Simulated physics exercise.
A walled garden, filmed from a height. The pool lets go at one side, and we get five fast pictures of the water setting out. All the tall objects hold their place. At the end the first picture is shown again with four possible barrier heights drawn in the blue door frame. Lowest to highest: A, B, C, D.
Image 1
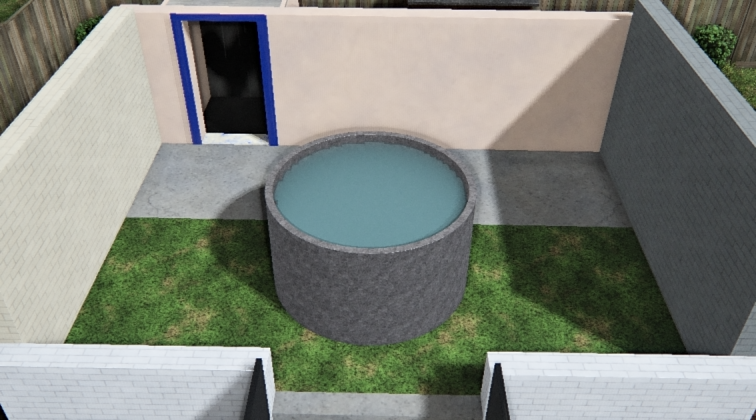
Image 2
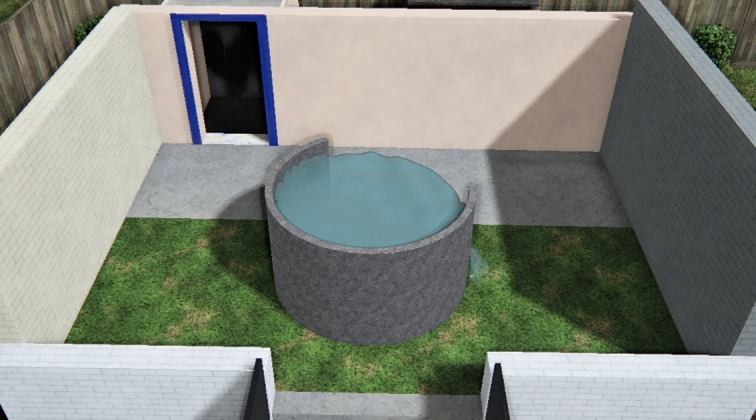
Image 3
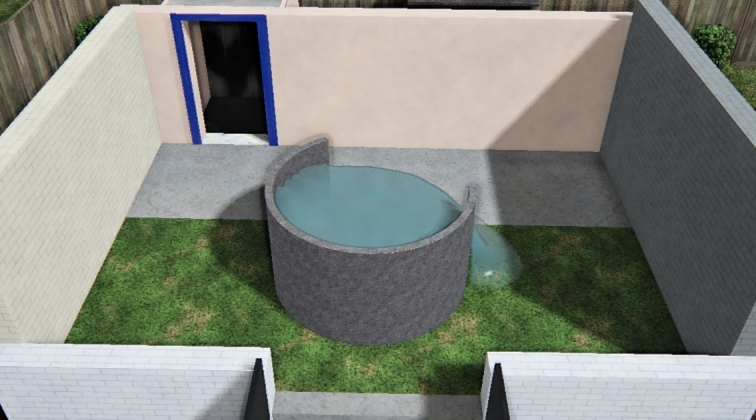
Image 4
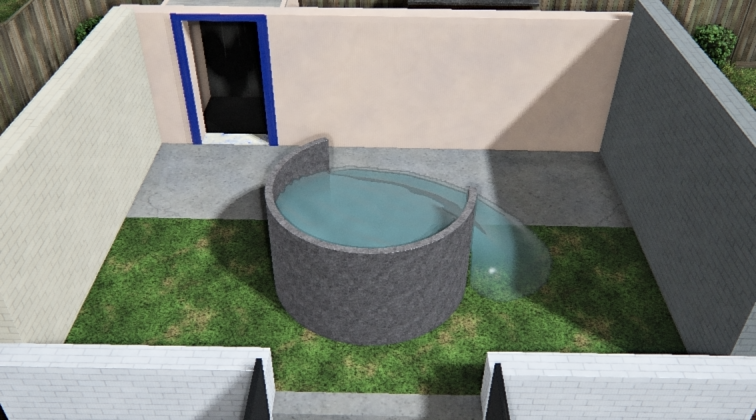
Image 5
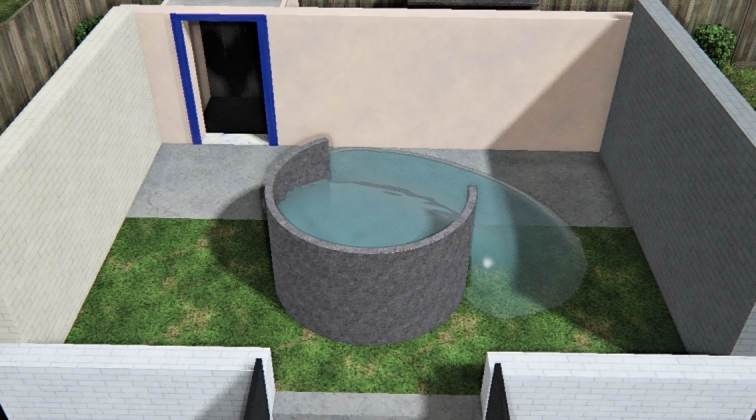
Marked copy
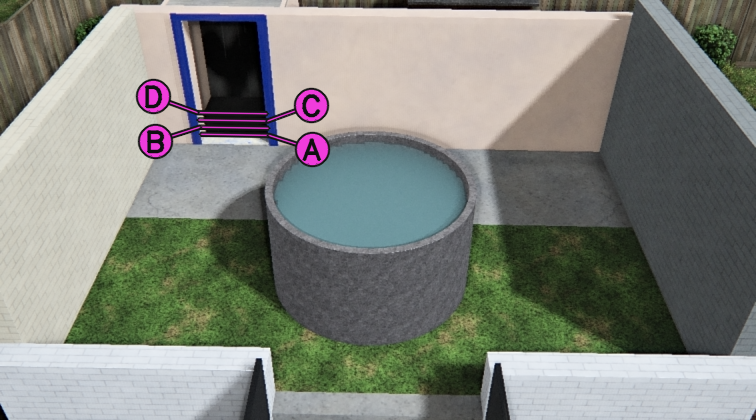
We see a round, dark stone pool of still water in a walled garden with a blue doorway; the back-right section of its rim disappears, and water pours out and spreads across the paving and grass behind and rightward.
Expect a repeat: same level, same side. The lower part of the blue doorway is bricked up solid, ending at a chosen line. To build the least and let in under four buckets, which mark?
The answer is line A.
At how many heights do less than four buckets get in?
All of the four.
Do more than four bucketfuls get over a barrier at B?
No, that is safe.
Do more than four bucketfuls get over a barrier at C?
No, that is safe.
On the marked copy, A at (234, 134); B at (234, 127); C at (233, 120); D at (232, 113); from the bottom up A, B, C, D.
For line A, a splash gets over, under a bucket.
For line B, nothing gets over.
For line C, nothing gets over.
For line D, nothing gets over.
